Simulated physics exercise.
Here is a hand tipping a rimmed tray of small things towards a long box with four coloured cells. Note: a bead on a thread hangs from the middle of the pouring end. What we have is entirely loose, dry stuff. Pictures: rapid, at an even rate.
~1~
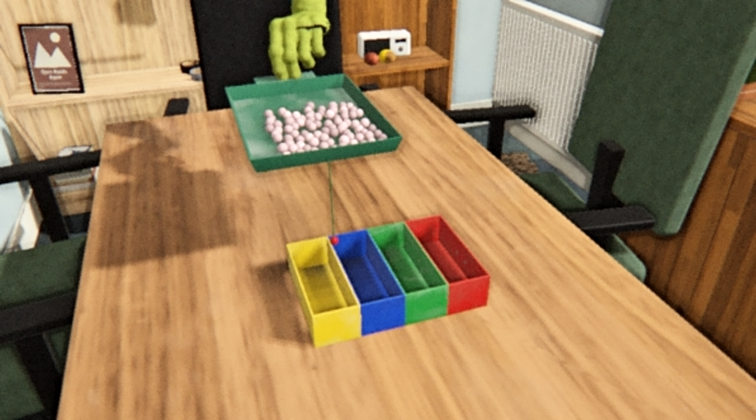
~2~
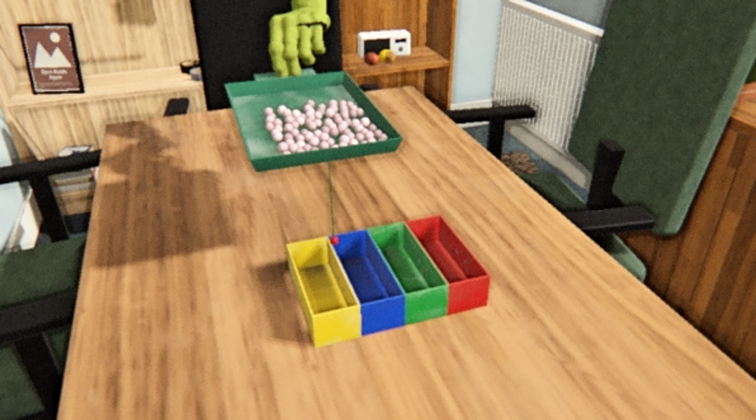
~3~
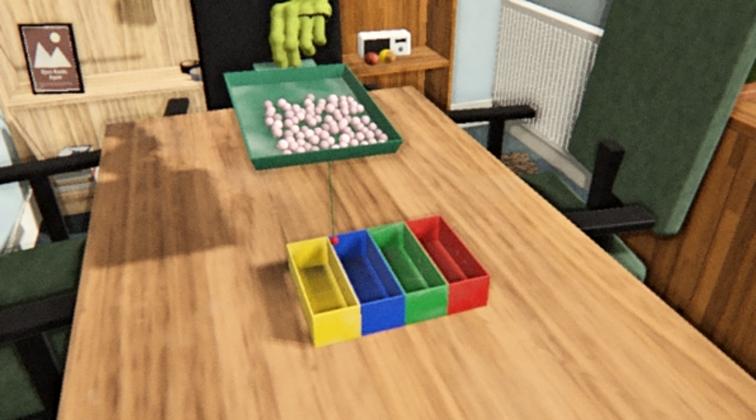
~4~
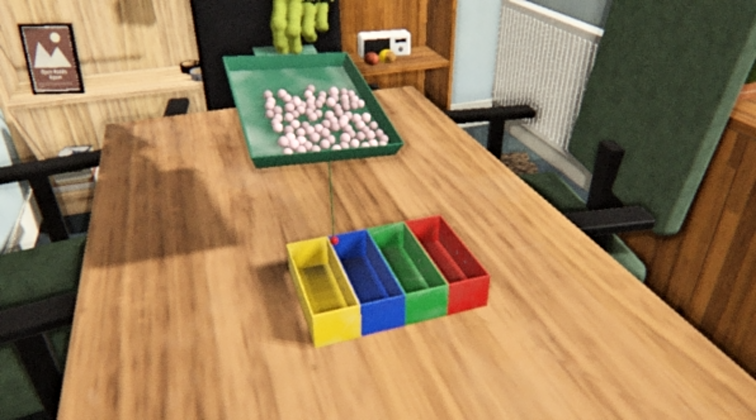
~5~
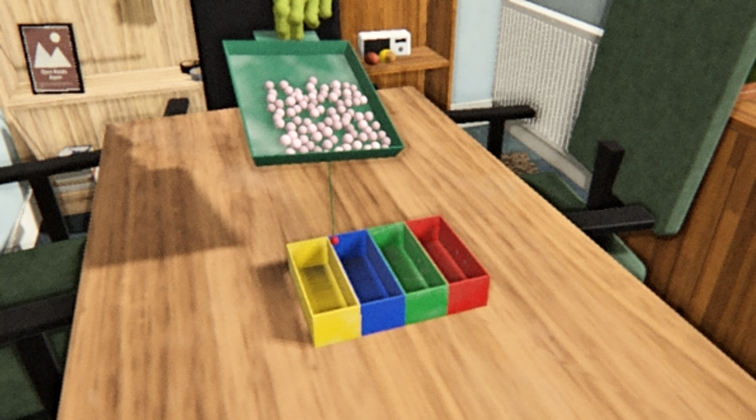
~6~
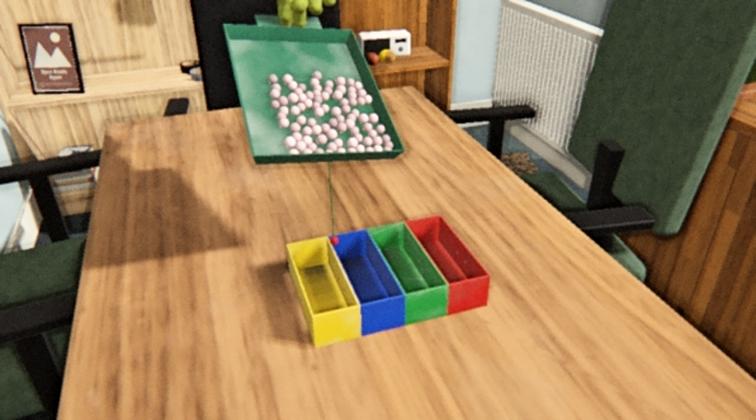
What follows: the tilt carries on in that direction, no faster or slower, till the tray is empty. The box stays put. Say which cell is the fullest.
The green cell is the fullest.
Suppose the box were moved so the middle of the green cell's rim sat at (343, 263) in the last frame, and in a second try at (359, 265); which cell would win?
Position one: That red cell. Position two: The cell in red.
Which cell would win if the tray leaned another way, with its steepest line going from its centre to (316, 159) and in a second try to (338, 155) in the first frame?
Try 1 - that yellow cell. Try 2 - the green one.
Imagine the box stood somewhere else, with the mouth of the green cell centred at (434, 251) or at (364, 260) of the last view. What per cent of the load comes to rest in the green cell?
That makes 30 per cent, followed by 20 per cent.
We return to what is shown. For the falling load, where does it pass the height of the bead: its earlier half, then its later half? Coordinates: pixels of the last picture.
I'd say close to (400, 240) at first and close to (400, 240) later on.
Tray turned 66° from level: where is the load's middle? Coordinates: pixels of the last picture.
I'd put the middle close to (368, 148).
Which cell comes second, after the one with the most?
Ranked second: The blue cell.
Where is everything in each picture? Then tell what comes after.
Corners of the pouring end near (255, 157) and (396, 136), level; middle of the load near (325, 132), sugar pearls; bead on its thread near (334, 241); yellow cell near (337, 324); blue cell near (383, 313); green cell near (426, 302); red cell near (468, 292), in the first picture.
Corners of the pouring end near (255, 156) and (396, 136), level; middle of the load near (325, 131), in the second picture.
Corners of the pouring end near (255, 155) and (397, 138), tipped barely, lowest at the right corner; middle of the load near (325, 128), in the third picture.
Corners of the pouring end near (256, 154) and (397, 141), tipped a little, lowest at the right corner; middle of the load near (326, 124), in the fourth picture.
Corners of the pouring end near (257, 152) and (398, 144), tipped clearly, lowest at the right corner; middle of the load near (328, 122), in the fifth picture.
Corners of the pouring end near (258, 151) and (398, 147), tipped clearly, lowest at the right corner; middle of the load near (333, 123), all but a few on the move; yellow cell near (337, 324); blue cell near (383, 313); green cell near (426, 302); red cell near (468, 292), in the sixth picture.
Shortly afterwards, tray tipped steeply; the bulk on the tray; only a few in the green cell; a little falling or outside the box.
Next, tray tipped past a quarter turn; only a few on the tray; near half in the green cell; near a quarter in the blue cell; a little in the red cell; near a quarter falling or outside the box.
Some moments later, tray tipped past a quarter turn; near two thirds in the green cell; near a quarter in the blue cell; a little in the red cell; only a few in the yellow cell; only a few falling or outside the box.
In the end, tray tipped past a quarter turn; near two thirds in the green cell; near a quarter in the blue cell; a little in the red cell; only a few in the yellow cell; only a few outside the box.
